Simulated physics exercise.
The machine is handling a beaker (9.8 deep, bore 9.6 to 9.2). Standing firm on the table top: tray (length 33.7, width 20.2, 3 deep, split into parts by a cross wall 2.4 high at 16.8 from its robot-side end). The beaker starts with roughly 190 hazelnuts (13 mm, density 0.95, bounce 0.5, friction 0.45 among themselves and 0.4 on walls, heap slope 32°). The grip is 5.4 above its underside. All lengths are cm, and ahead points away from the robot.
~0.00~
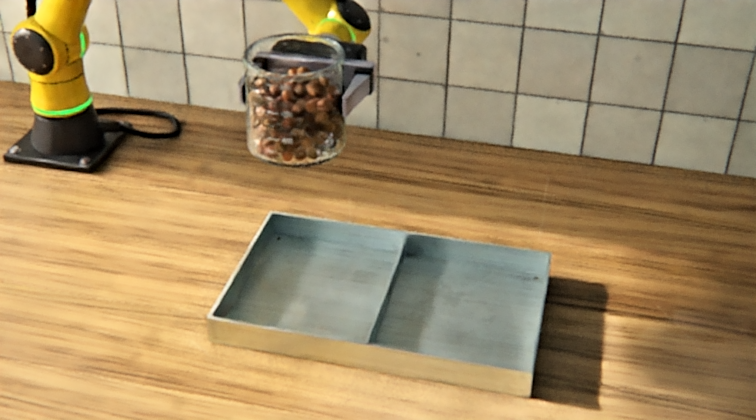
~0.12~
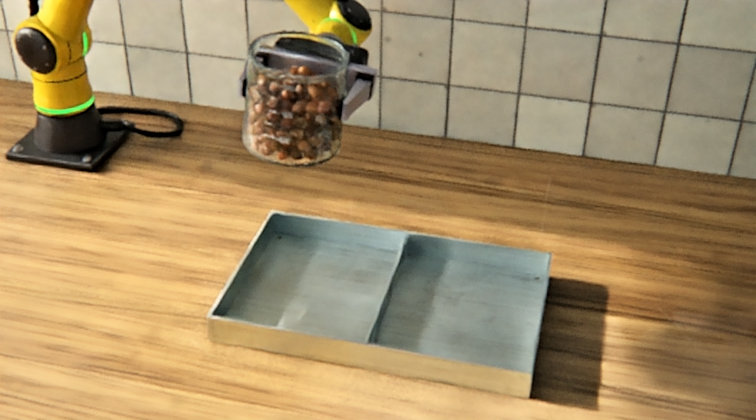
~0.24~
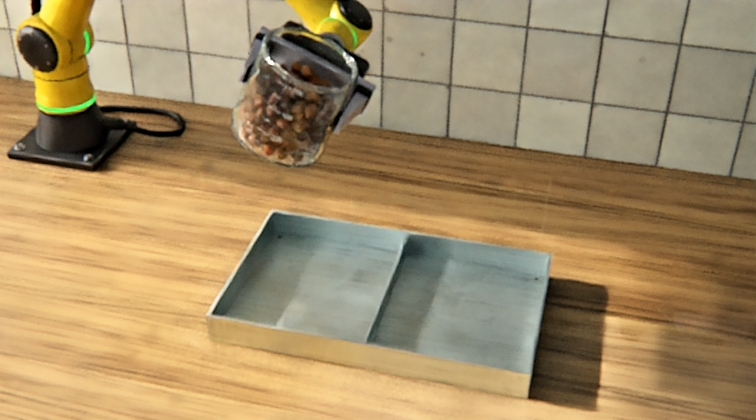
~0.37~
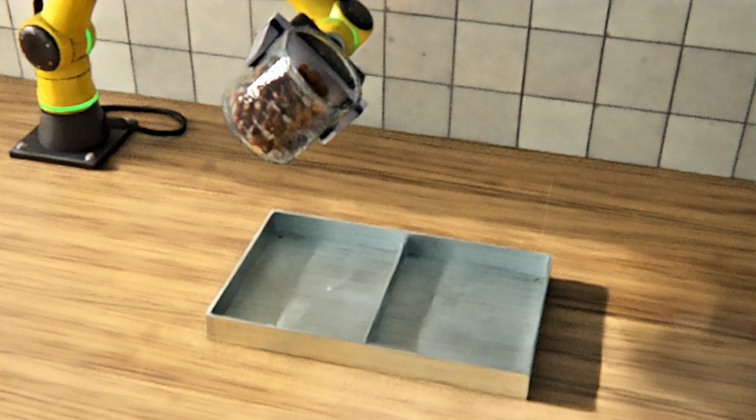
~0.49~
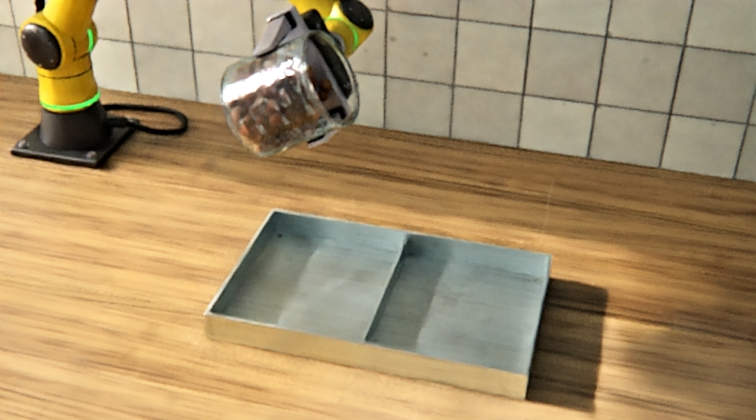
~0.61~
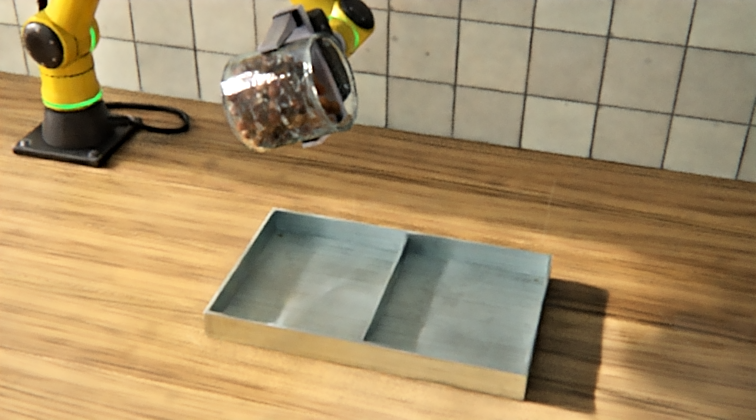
In the video, a yellow and black robot arm holds a clear container of hazelnuts above a wooden table with a divided tray, then steadily tilts it far over to the left while the nuts stay inside.
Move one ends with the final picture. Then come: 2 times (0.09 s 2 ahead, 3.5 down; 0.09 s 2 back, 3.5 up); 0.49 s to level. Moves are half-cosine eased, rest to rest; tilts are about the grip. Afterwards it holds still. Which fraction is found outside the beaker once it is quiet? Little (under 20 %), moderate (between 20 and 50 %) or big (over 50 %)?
Share outside the beaker: Little (under 20 %).
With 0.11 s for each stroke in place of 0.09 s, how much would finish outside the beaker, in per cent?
In that case some 5 per cent.
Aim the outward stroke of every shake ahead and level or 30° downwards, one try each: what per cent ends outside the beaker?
About 40 and 15 per cent.
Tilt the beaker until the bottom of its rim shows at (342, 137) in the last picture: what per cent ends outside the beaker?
About 35 per cent.
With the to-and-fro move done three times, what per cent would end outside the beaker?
Then about 10 per cent.
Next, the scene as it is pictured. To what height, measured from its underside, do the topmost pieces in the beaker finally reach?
Roughly 8.5 cm.
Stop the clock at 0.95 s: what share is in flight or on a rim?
About 4 per cent.
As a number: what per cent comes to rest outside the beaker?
About 5 per cent.
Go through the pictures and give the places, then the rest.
The first frame shows the beaker middle at (296, 100), level; upper third of the load around (298, 97), from x 255 to 335, top at y 75; 191 in the beaker.
The second frame shows the beaker middle at (295, 100), tilted 6° forward; upper third of the load around (291, 97), from x 255 to 335, top at y 70.
The third frame shows the beaker middle at (293, 98), tilted 23° forward; upper third of the load around (280, 90), from x 245 to 330, top at y 65.
The fourth frame shows the beaker middle at (292, 97), tilted 44° forward; upper third of the load around (272, 83), from x 240 to 325, top at y 60.
The fifth frame shows the beaker middle at (290, 95), tilted 61° forward; upper third of the load around (271, 77), from x 235 to 325, top at y 60.
The sixth frame shows the beaker middle at (290, 94), tilted 67° forward; upper third of the load around (269, 76), from x 235 to 335, top at y 60; 191 in the beaker.
After 0.95 s, tilted 67° forward, highest piece 27 above the table; 184 in the beaker, 7 in flight or on a rim.
After 1.29 s, tilted 18° forward, highest piece 28 above the table; 179 in the beaker, 7 in the far-side part, 3 on the table or floor, 2 in flight or on a rim.
After 1.66 s, level, highest piece 29 above the table; 179 in the beaker, 6 in the far-side part, 6 on the table or floor.
After 2.71 s, level, highest piece 28 above the table; 179 in the beaker, 6 in the far-side part, 6 on the table or floor.
In the end, 179 in the beaker, 6 in the far-side part, 6 on the table or floor. That is 6 % outside the beaker.
